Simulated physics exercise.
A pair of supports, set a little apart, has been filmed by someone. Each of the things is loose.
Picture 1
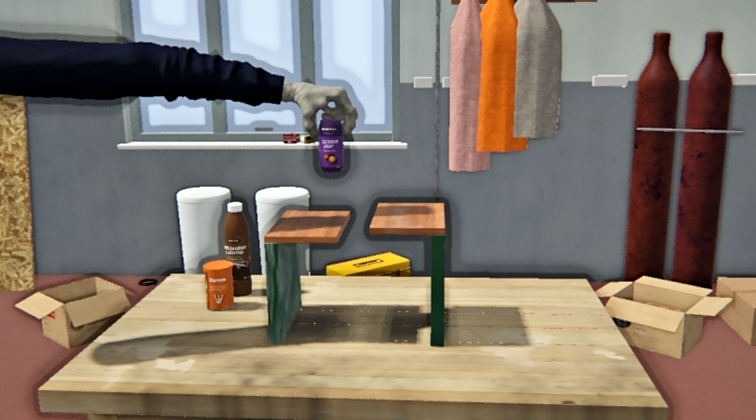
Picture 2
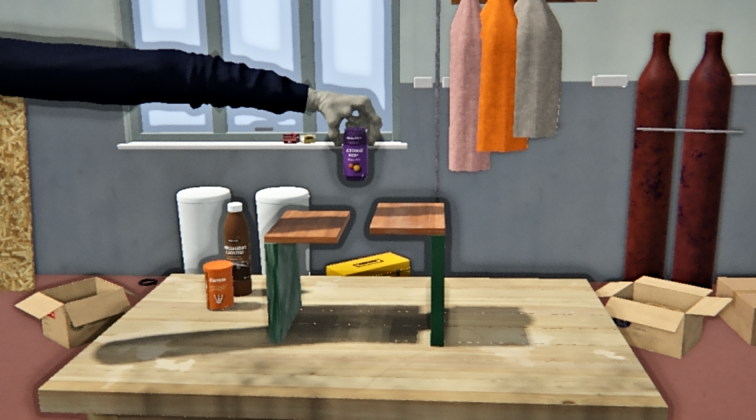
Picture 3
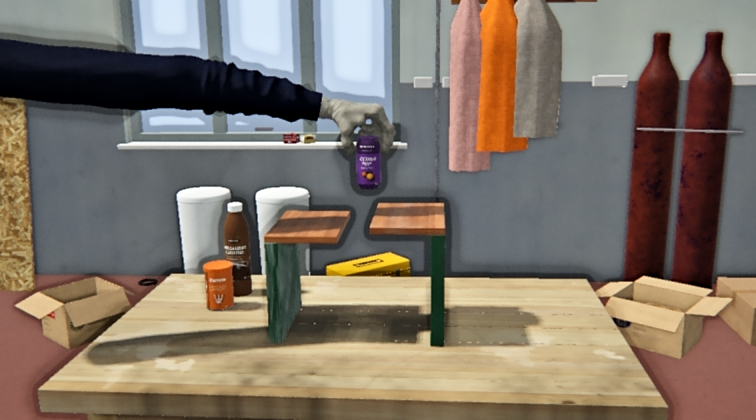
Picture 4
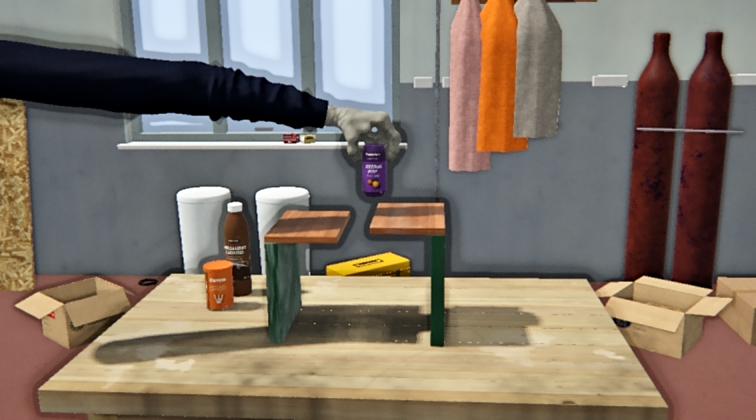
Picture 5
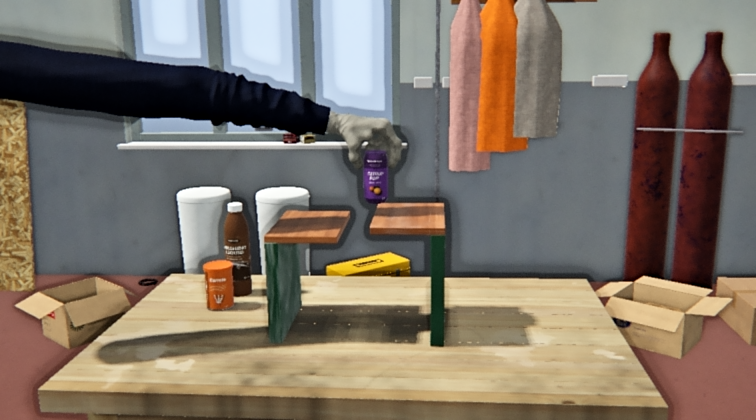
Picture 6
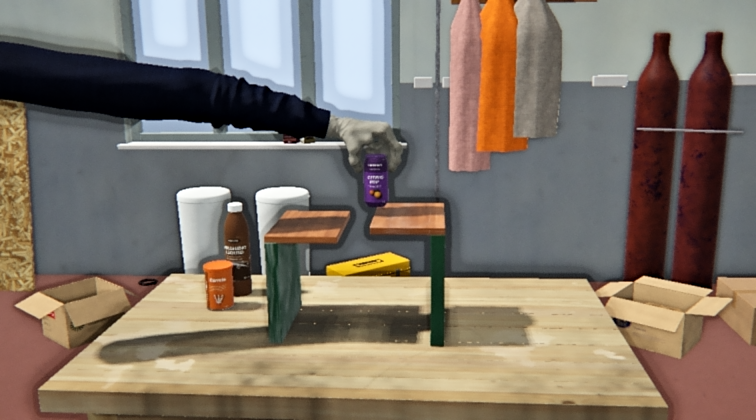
In a workshop, a gloved hand carries a purple can rightward and lowers it slightly above the gap between two wooden-topped supports.
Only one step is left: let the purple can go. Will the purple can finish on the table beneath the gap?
No.
Then, 0.20 s on from there, purple can shifted a little near (376, 190).
Then, 0.60 s on from there, purple can resting near (376, 190).
In the end, all 3 unmoved. At the end, from the last picture's camera, purple can near (376, 190). The can lodges.
